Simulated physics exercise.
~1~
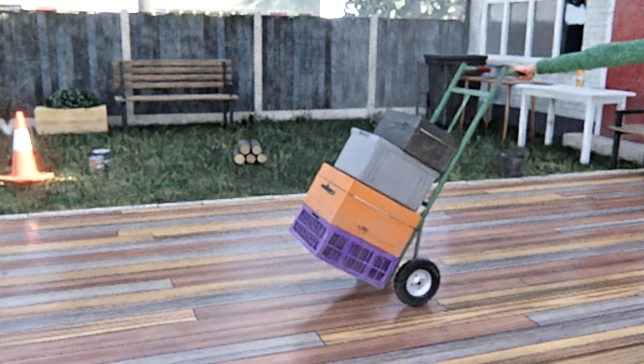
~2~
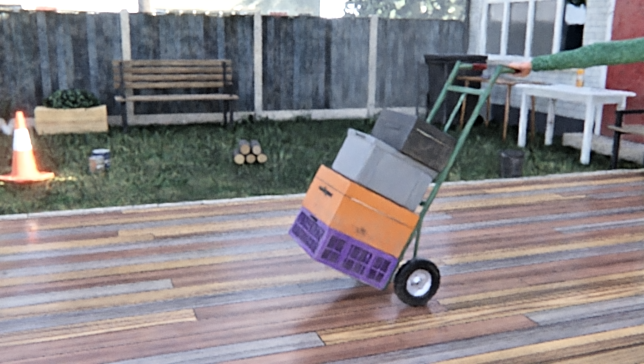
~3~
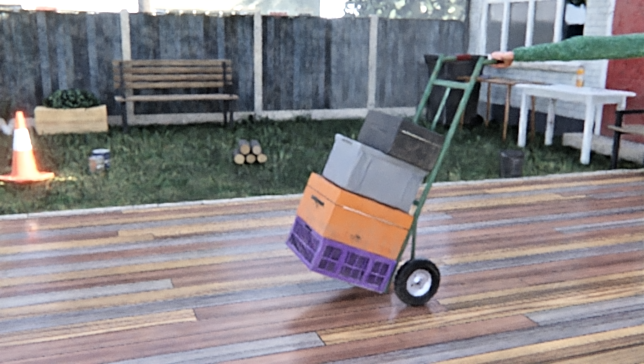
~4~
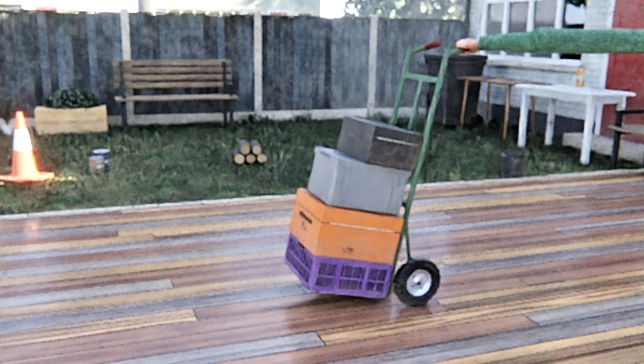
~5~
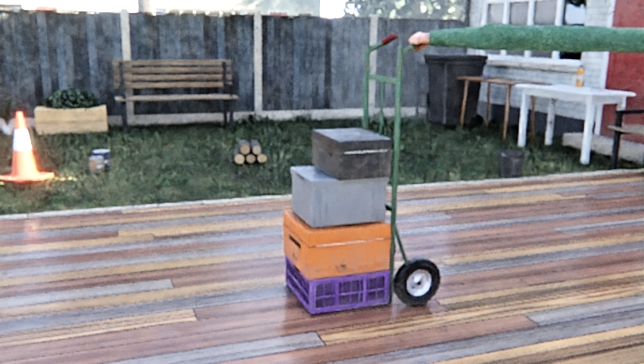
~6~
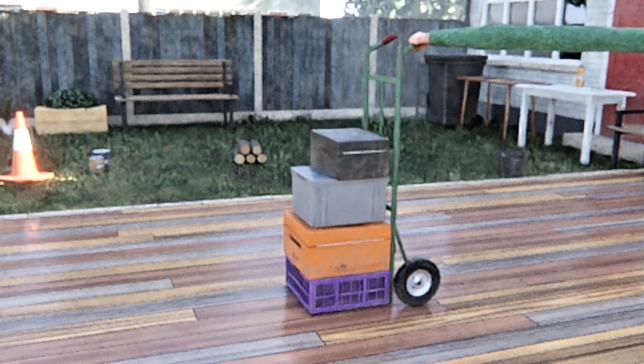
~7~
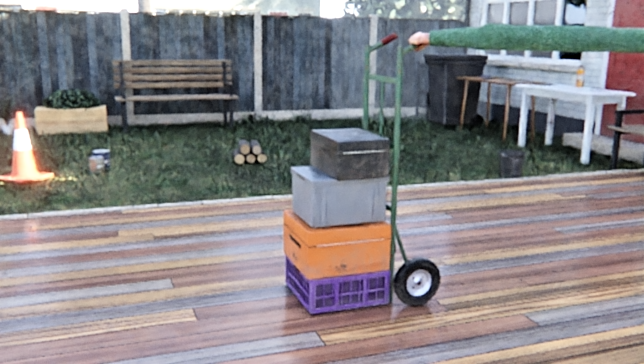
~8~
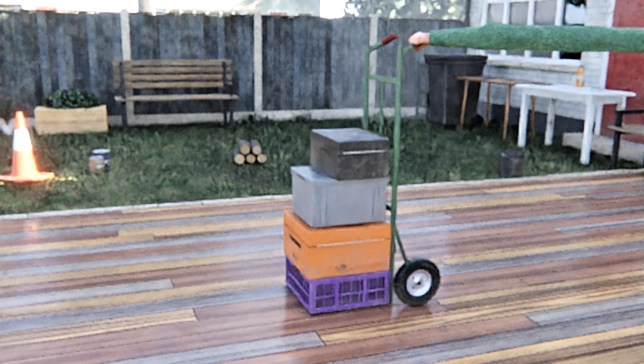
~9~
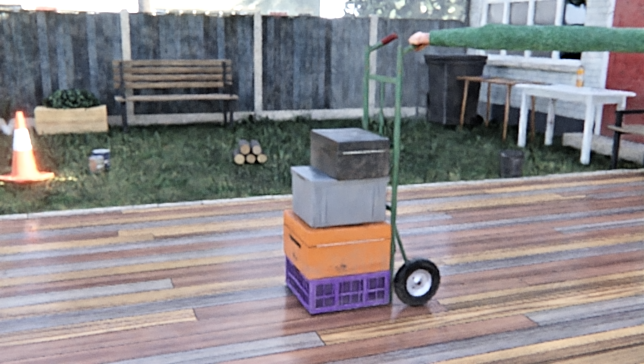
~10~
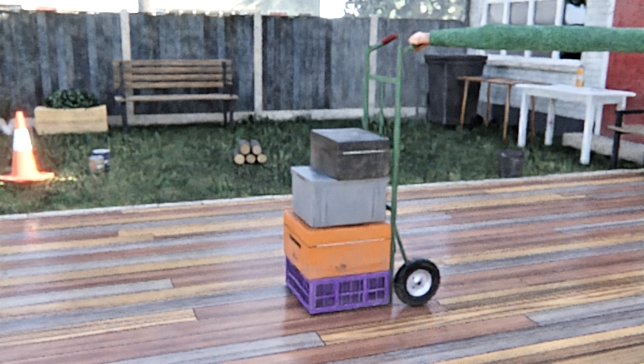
A hand in a fuzzy green sleeve reaches in from the right and grips the handle of a green hand truck on a wet, multicoloured plank deck, seen side-on by a still camera. The tilted truck carries a purple crate at the bottom, then an orange box, a grey tote and a black box on top. Behind are grass, a bench, a grey fence and, at left, a glowing traffic cone. The hand pushes the handle leftward, swinging the truck upright until its load meets the deck. The stack stays together, and everything stands still, the hand remaining at the handle.
